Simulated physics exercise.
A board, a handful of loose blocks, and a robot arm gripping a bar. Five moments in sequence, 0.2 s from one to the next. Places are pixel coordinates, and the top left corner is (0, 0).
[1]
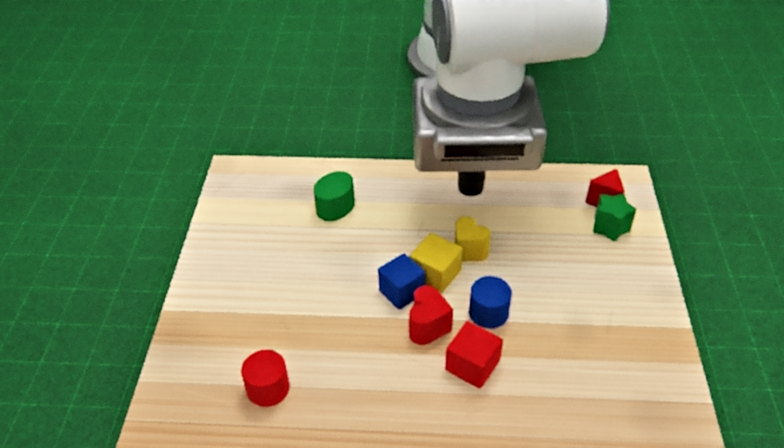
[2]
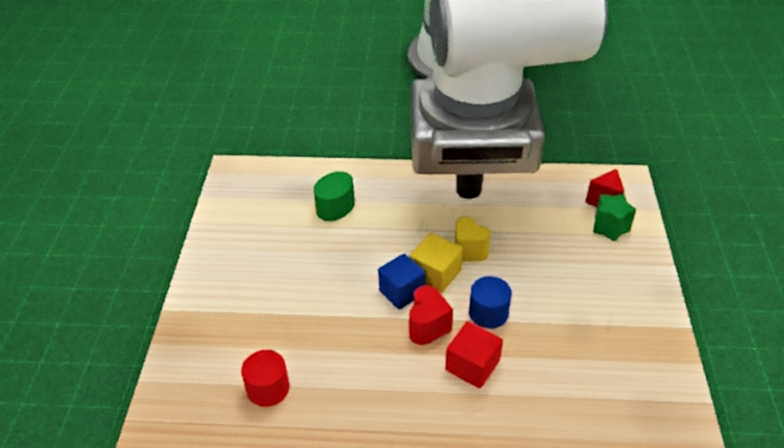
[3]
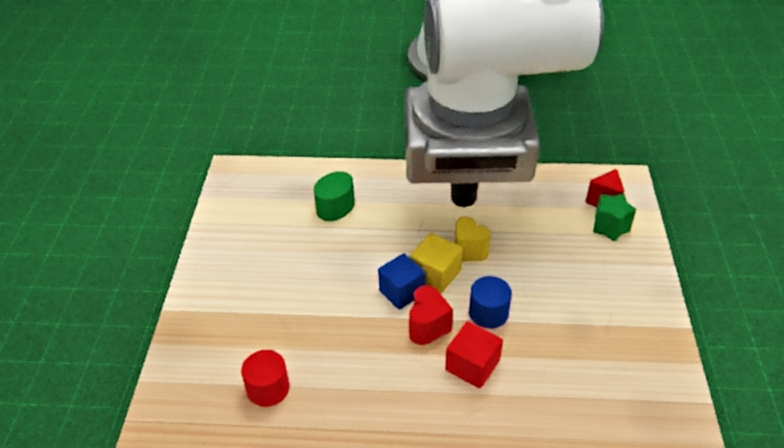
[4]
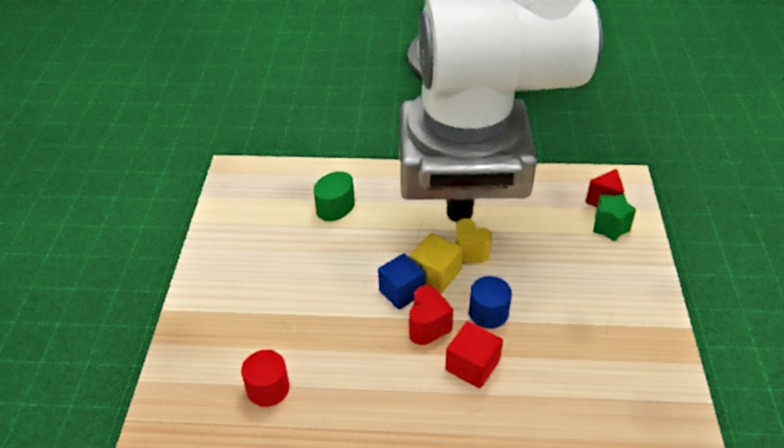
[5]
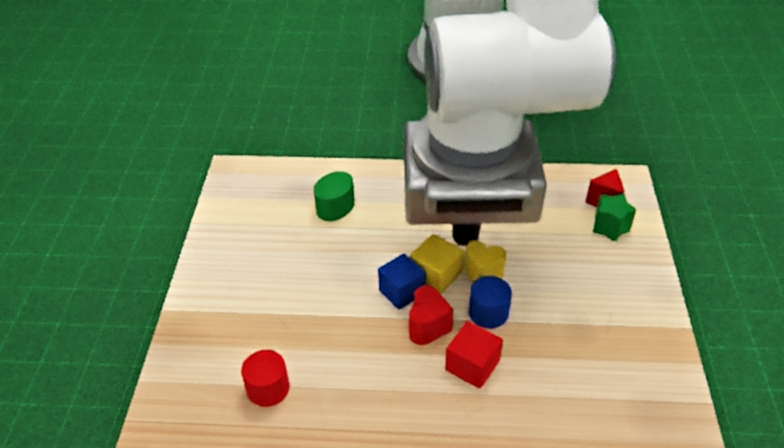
A white and grey robot arm reaches over a pale wooden board on a green gridded surface, seen from above by a still camera. Red, blue, yellow and green blocks lie scattered, with a cluster near the middle, a green one at upper left and a red cylinder at lower left. The arm's short black bar shifts slightly left and toward the viewer, then pushes the yellow heart a little nearer and right.
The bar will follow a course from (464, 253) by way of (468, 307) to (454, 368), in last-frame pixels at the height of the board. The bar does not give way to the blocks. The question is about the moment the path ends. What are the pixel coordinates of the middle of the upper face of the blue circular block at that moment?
Its top centre is at about (506, 310).
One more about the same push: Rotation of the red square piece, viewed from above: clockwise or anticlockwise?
It spins anti-clockwise.
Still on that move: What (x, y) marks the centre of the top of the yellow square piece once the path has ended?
Located at (436, 272).
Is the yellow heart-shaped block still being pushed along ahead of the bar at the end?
No, it doesn't check out.
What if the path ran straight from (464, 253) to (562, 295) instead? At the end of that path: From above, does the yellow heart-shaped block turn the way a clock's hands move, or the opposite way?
Prediction: Clockwise.
On the path given first. One third of the way, bar (470, 273); yellow square piece (436, 269), turned 45° clockwise; yellow heart-shaped block (500, 272), turned 85° anticlockwise; blue circular block (501, 302).
Two thirds of the way, bar (467, 312); yellow square piece (436, 272), turned 60° clockwise; yellow heart-shaped block (498, 277), turned 115° anticlockwise; blue circular block (506, 310).
At the end, bar (455, 353); yellow square piece (436, 272), turned 60° clockwise; red square piece (480, 376), turned 45° anticlockwise; yellow heart-shaped block (498, 277), turned 115° anticlockwise; blue circular block (506, 310).
